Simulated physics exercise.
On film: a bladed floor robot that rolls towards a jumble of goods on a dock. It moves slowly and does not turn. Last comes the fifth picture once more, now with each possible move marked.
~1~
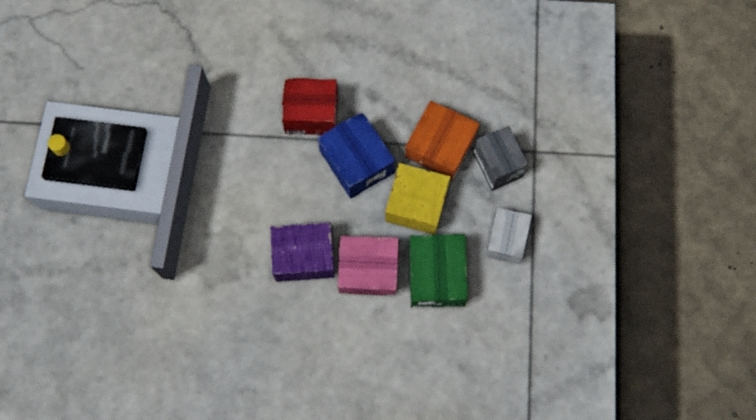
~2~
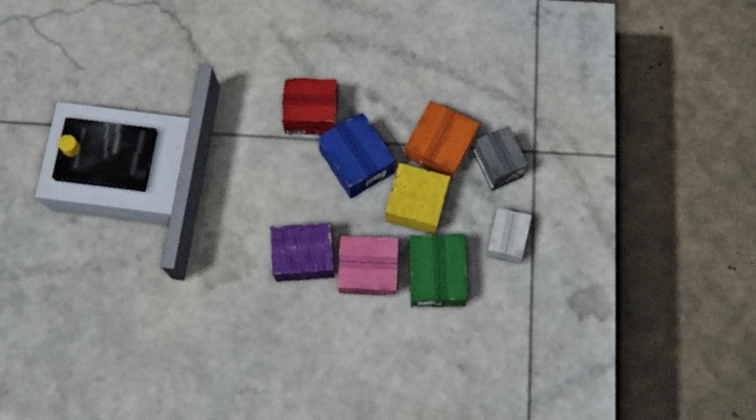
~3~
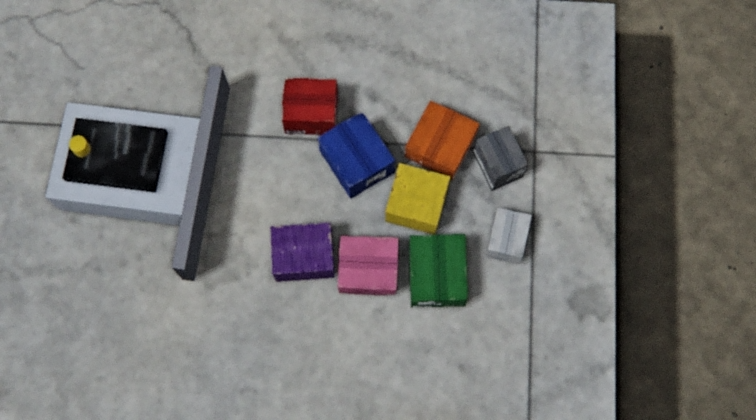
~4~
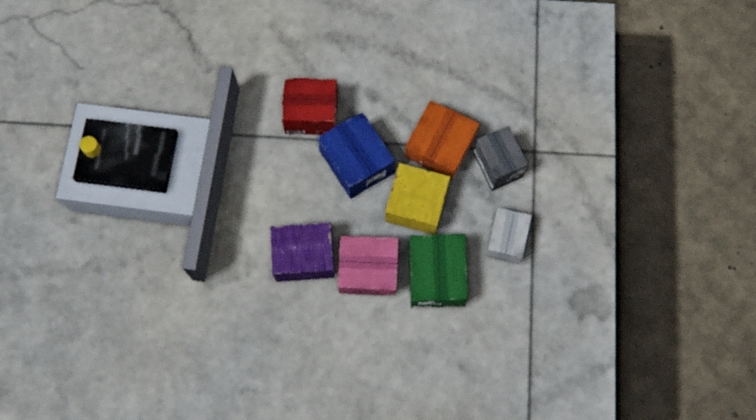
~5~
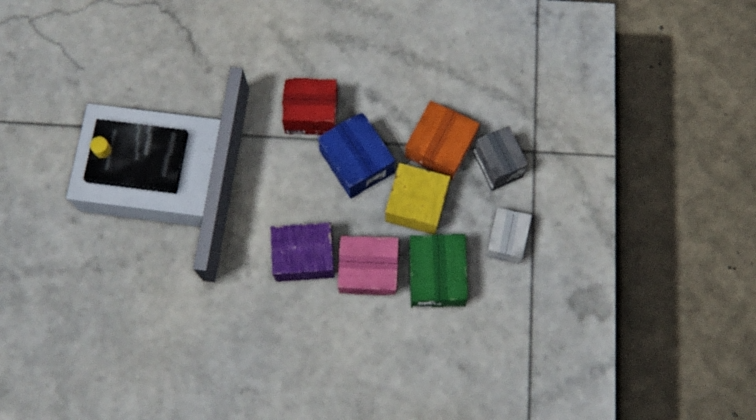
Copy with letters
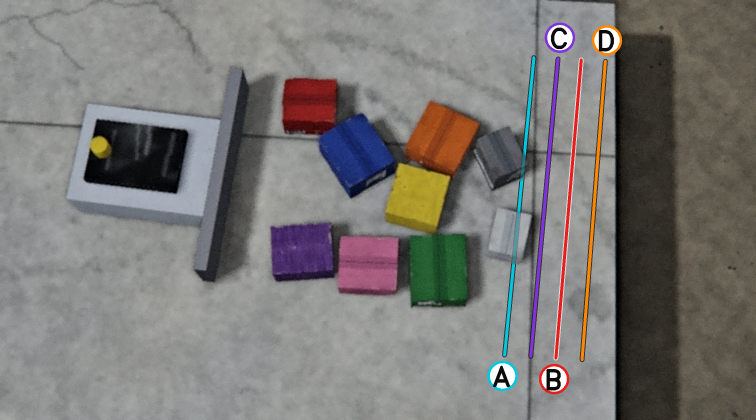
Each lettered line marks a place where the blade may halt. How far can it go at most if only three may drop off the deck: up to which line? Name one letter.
No fourth one falls up to A.
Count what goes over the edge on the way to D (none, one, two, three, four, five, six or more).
By then, six or more.
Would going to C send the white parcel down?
Yes.
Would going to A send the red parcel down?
No.
On the marked copy, A at (520, 200); B at (569, 203); C at (545, 201); D at (594, 204).
Taking A. A third of the way, robot (253, 162); white parcel (516, 235); red parcel (374, 106).
Two thirds of the way, robot (361, 169); green parcel (579, 283); grey parcel (574, 164).
When it is over, robot (444, 173); grey parcel over the edge; green parcel over the edge; three fallen.
As for the rest, B drops six; C drops six; D drops nine.
